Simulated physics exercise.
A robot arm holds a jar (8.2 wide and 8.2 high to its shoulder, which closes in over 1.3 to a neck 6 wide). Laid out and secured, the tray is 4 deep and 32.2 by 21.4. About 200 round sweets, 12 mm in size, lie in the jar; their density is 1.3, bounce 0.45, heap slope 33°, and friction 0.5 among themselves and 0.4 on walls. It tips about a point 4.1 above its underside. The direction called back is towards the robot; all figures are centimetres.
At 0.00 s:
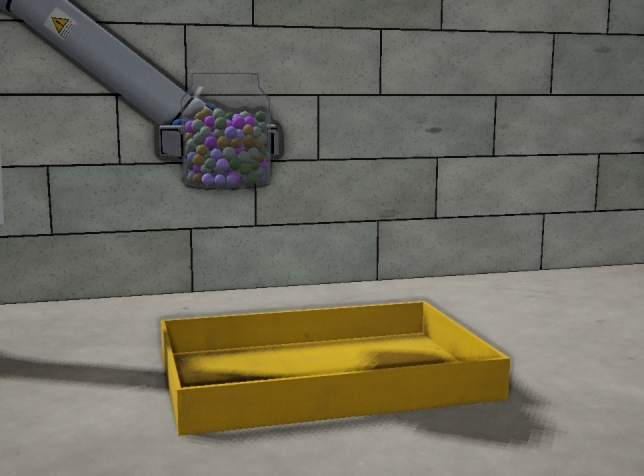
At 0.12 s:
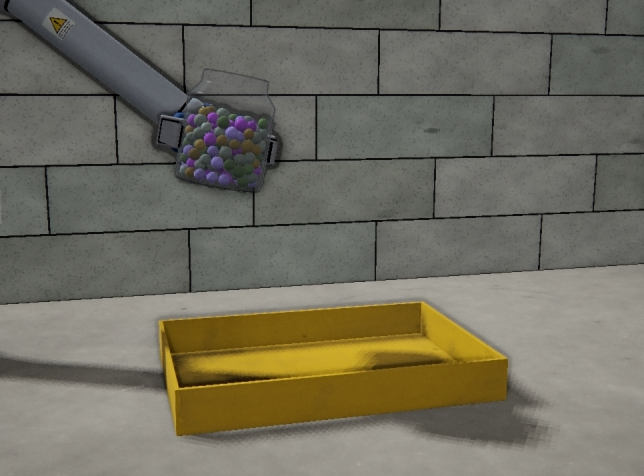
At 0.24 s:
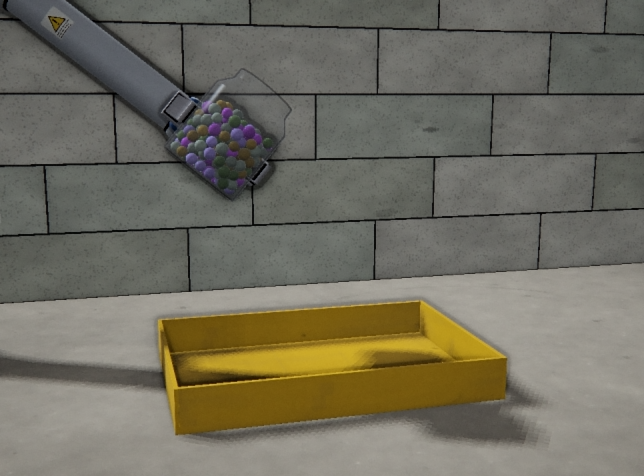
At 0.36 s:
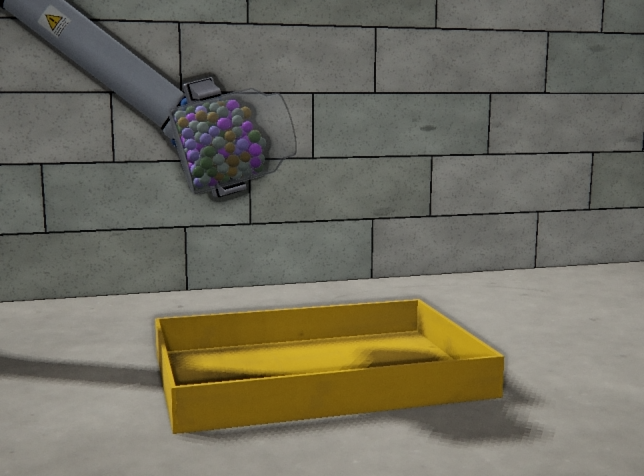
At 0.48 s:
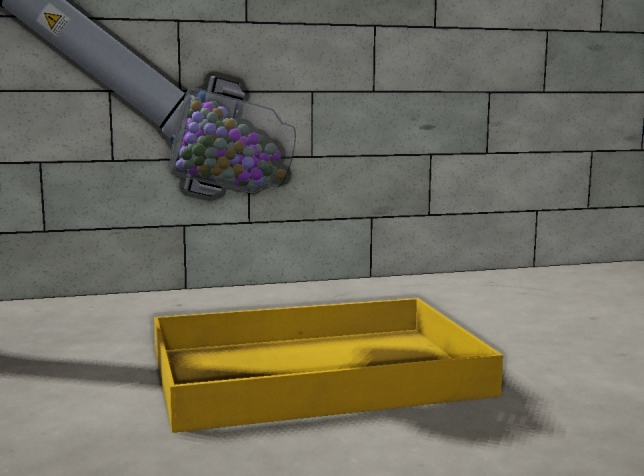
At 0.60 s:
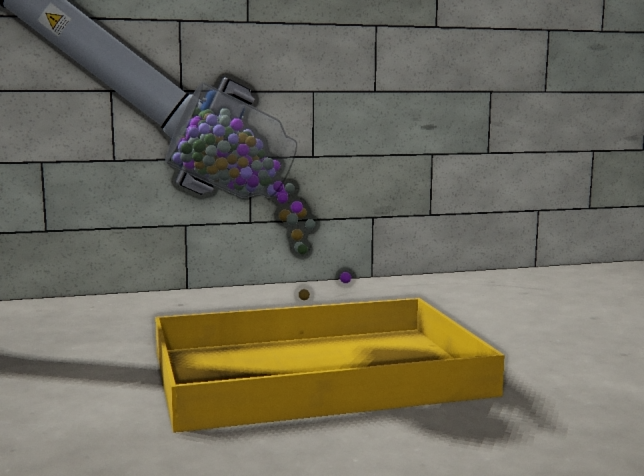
A grey robot arm reaching in from the upper left turns a clear jar of small round sweets, purple, green, orange and blue, steadily over to the right until its mouth points slightly downward. Below it, a shallow yellow tray sits on a pale floor before a grey block wall, seen from slightly above. The sweets shift towards the mouth, and several drop out in a short string above the tray.
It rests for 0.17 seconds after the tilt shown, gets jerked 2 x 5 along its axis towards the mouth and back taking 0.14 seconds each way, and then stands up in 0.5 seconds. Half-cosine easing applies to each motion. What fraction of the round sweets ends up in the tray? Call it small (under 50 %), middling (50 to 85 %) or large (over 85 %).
It is middling, 50 to 85 %.
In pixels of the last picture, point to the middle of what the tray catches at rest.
Roughly at pixel (377, 359).
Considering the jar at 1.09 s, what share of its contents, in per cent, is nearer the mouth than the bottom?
Something near 70 in a hundred.
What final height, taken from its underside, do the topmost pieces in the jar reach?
Roughly 5.0 cm up.
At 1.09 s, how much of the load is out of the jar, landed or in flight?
40 % by then.
After 1.09 s, tipped 116°, highest piece 25 above the table; 126 in the jar, 59 in the tray, 20 in flight or on a rim.
After 1.58 s, tipped 57°, highest piece 27 above the table; 125 in the tray, 76 in the jar, 1 on the table or floor, 3 in flight or on a rim.
After 2.03 s, upright, highest piece 27 above the table; 129 in the tray, 75 in the jar, 1 on the table or floor.
After 2.73 s, upright, highest piece 26 above the table; 129 in the tray, 75 in the jar, 1 on the table or floor.
In the end, 129 in the tray, 75 in the jar, 1 on the table or floor. That is 63 % in the tray.
